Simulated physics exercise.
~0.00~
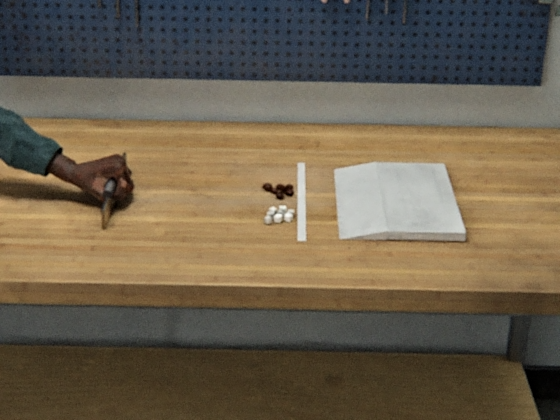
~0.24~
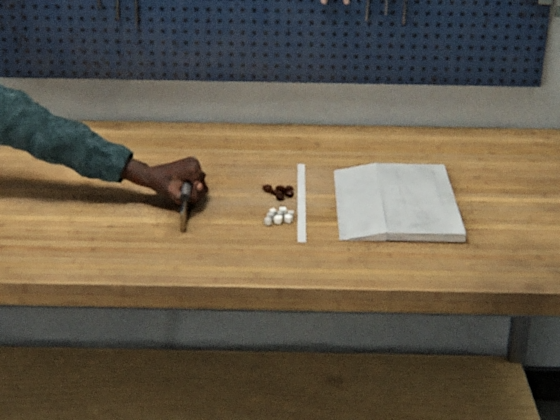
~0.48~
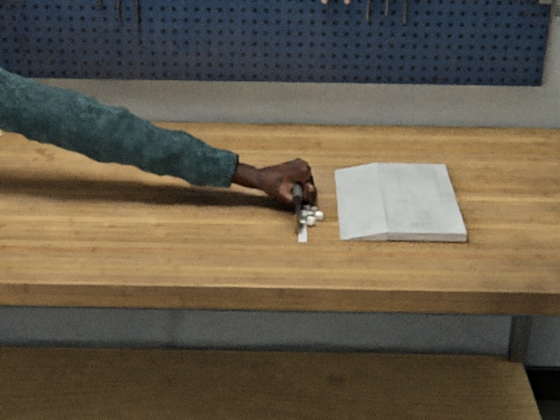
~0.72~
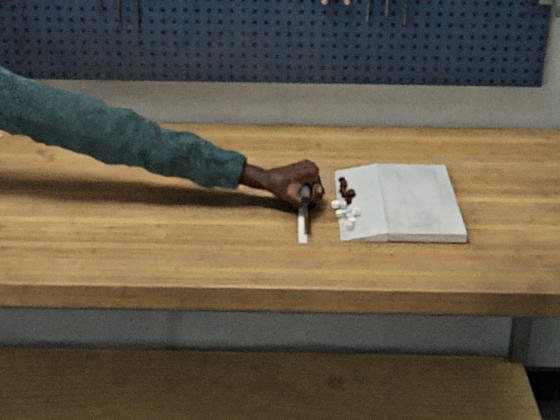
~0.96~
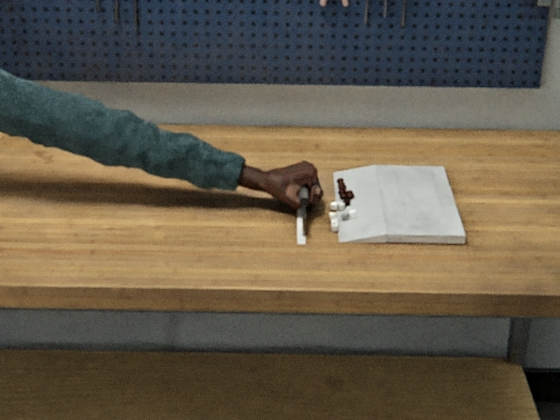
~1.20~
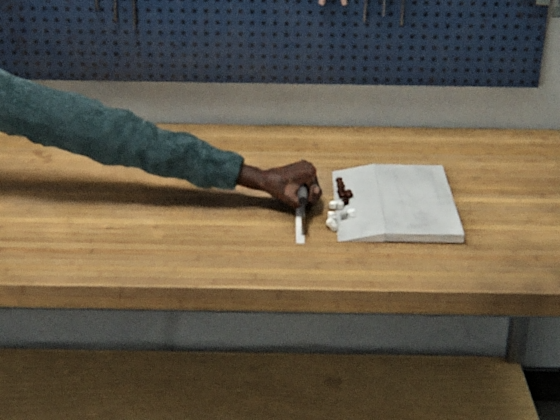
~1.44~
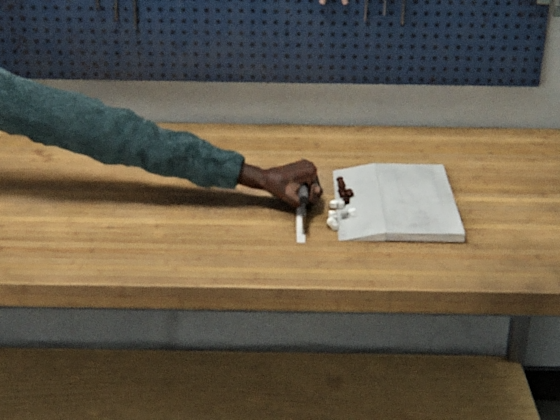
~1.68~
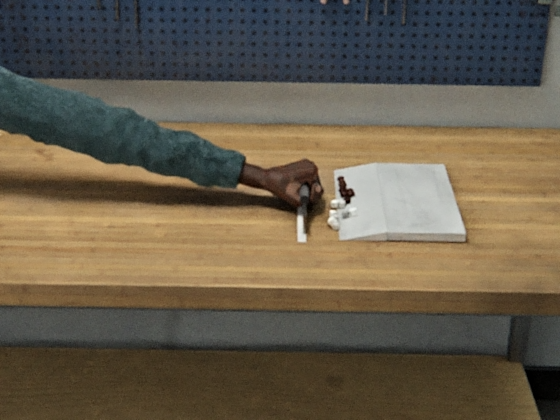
A hand with a scraper pushes brown and white pieces right, stopping at white tape.
